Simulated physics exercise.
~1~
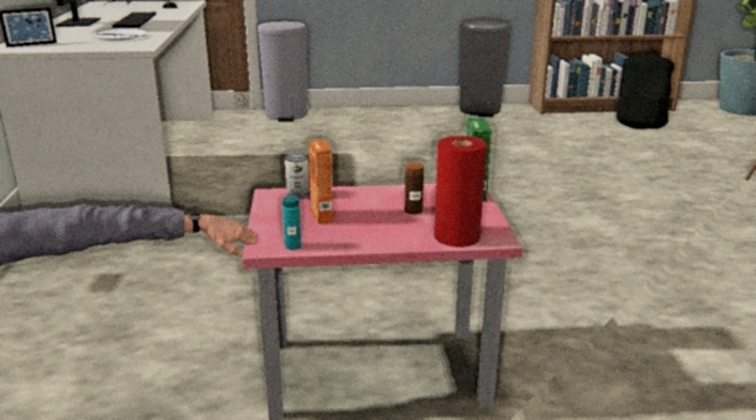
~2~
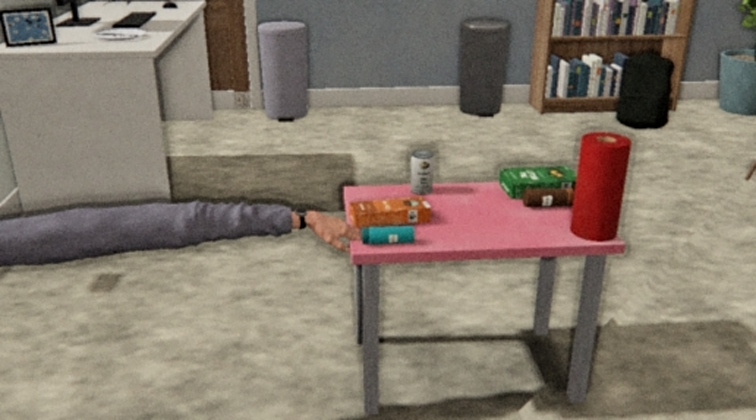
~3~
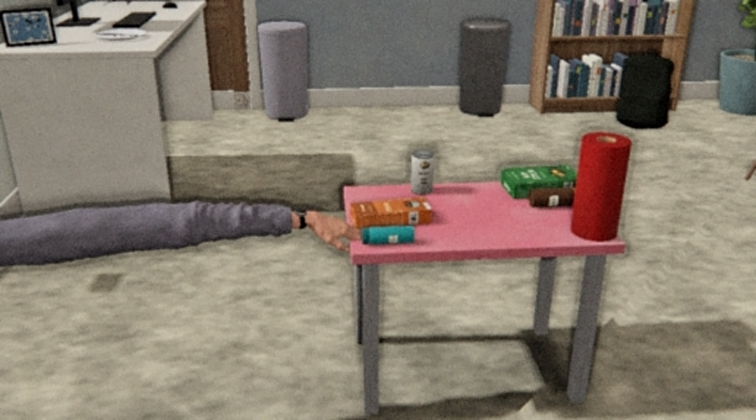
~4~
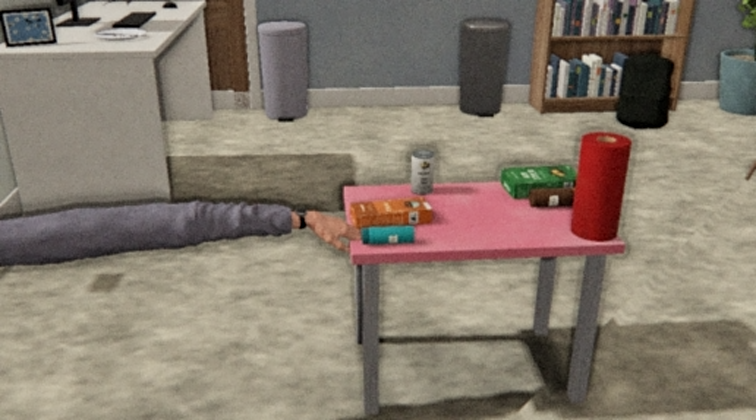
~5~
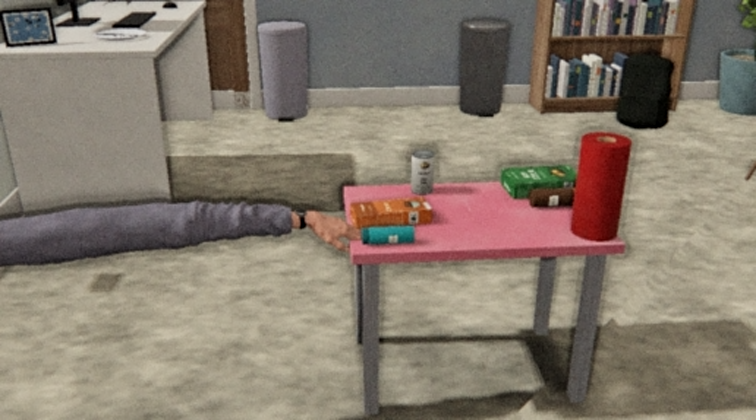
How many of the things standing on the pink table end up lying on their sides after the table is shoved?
Four of them end up lying on the tabletop, namely the turquoise shaker, the orange packet, the brown shaker and the green packet.
